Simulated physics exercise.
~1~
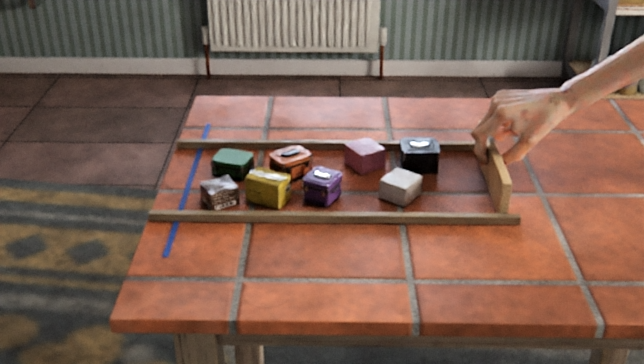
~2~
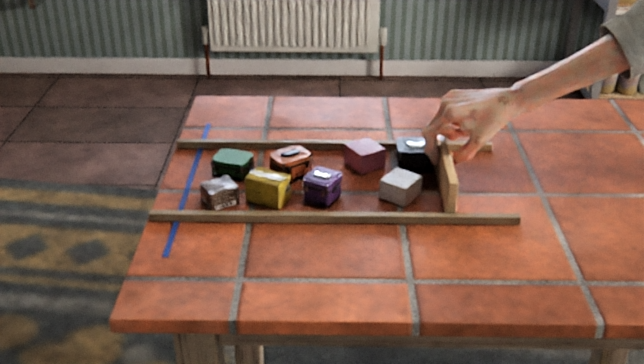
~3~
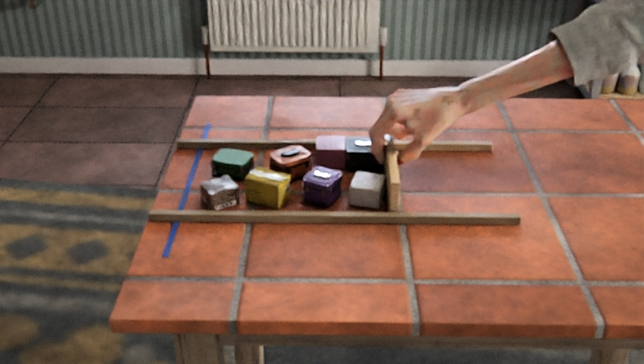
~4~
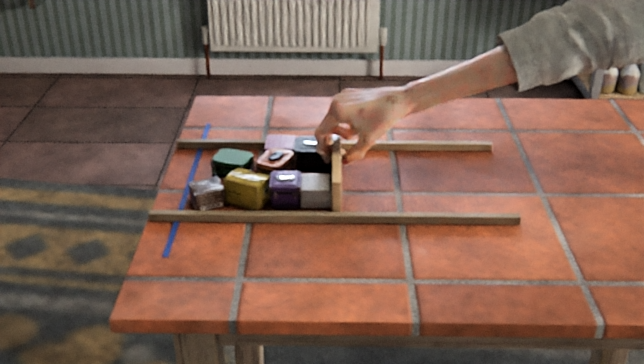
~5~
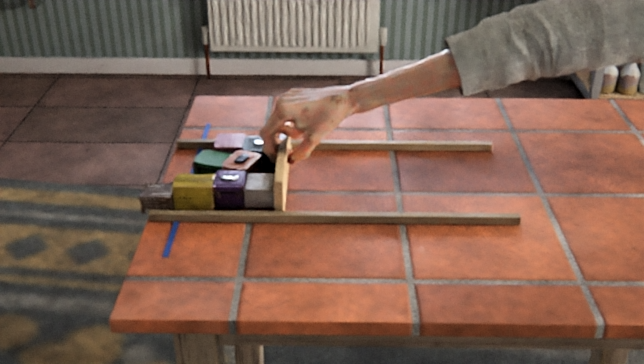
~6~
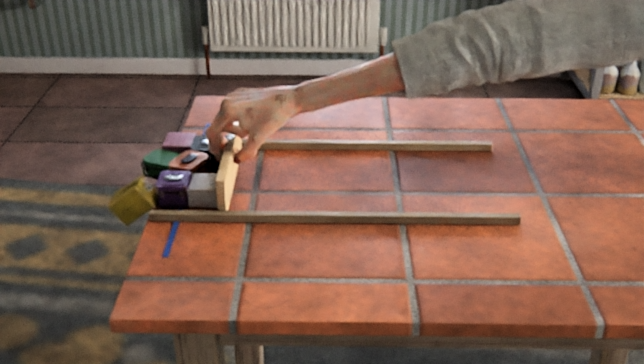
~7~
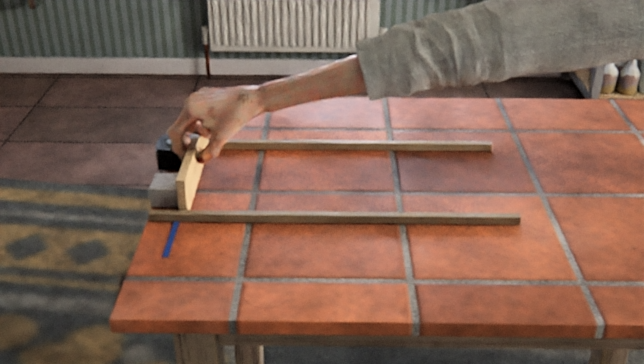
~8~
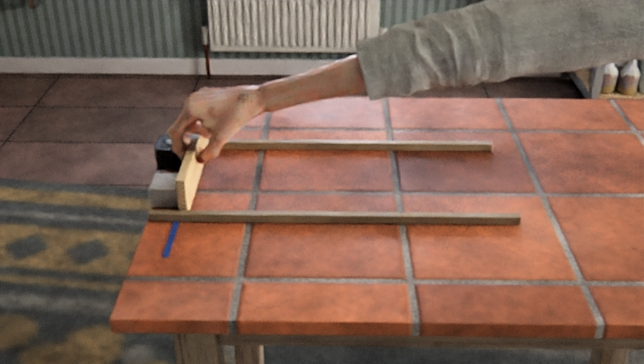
On a tiled table, a hand slides a board left, pushing six blocks off the end.
